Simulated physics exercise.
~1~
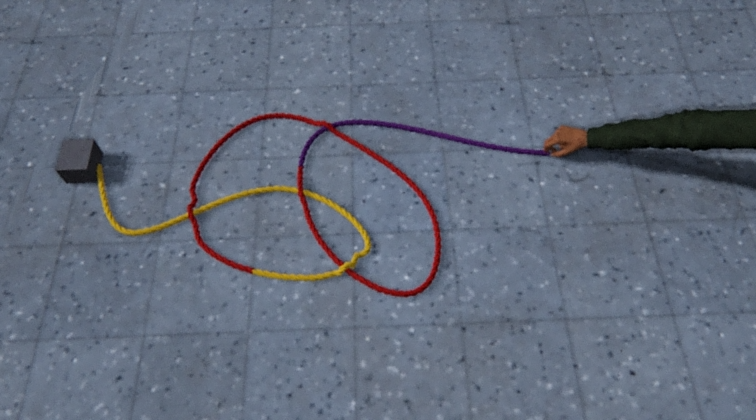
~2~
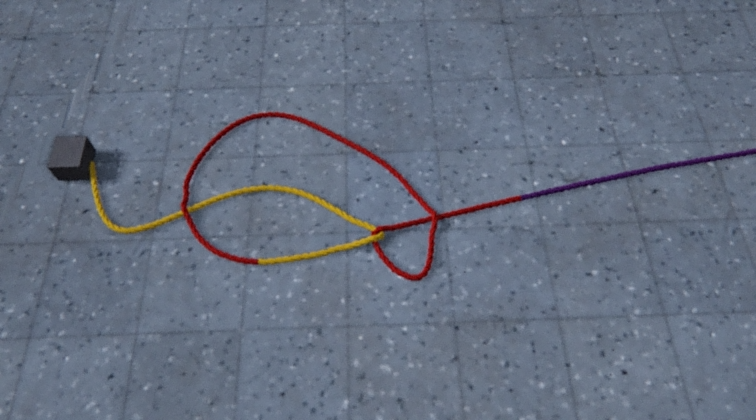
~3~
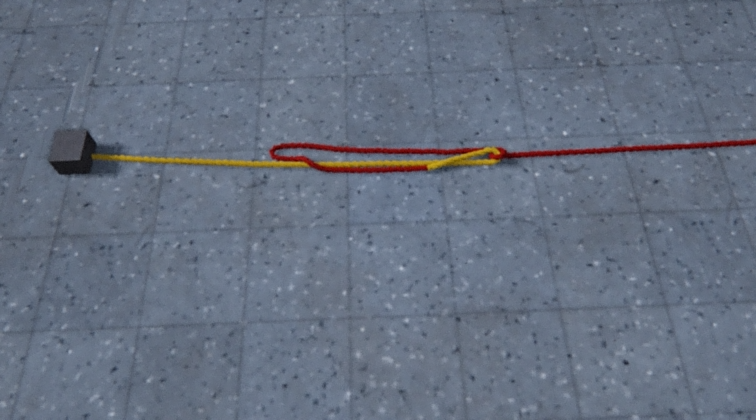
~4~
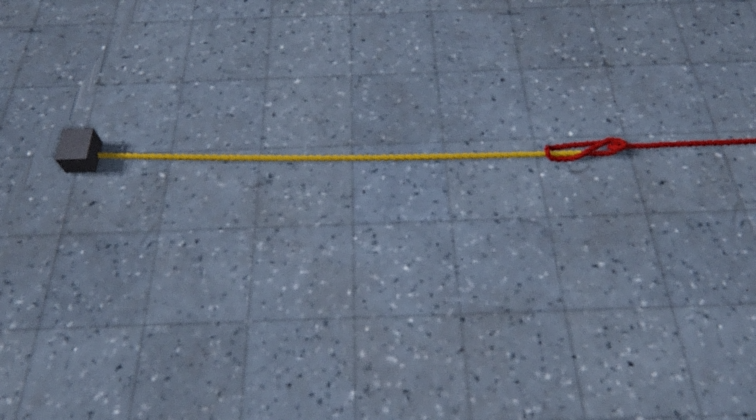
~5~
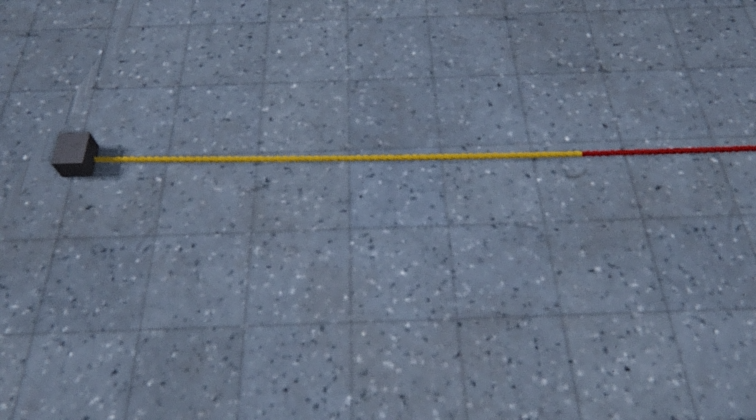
Looped yellow, red and purple rope being drawn right by a hand, its loops narrowing and slipping free until it runs straight.
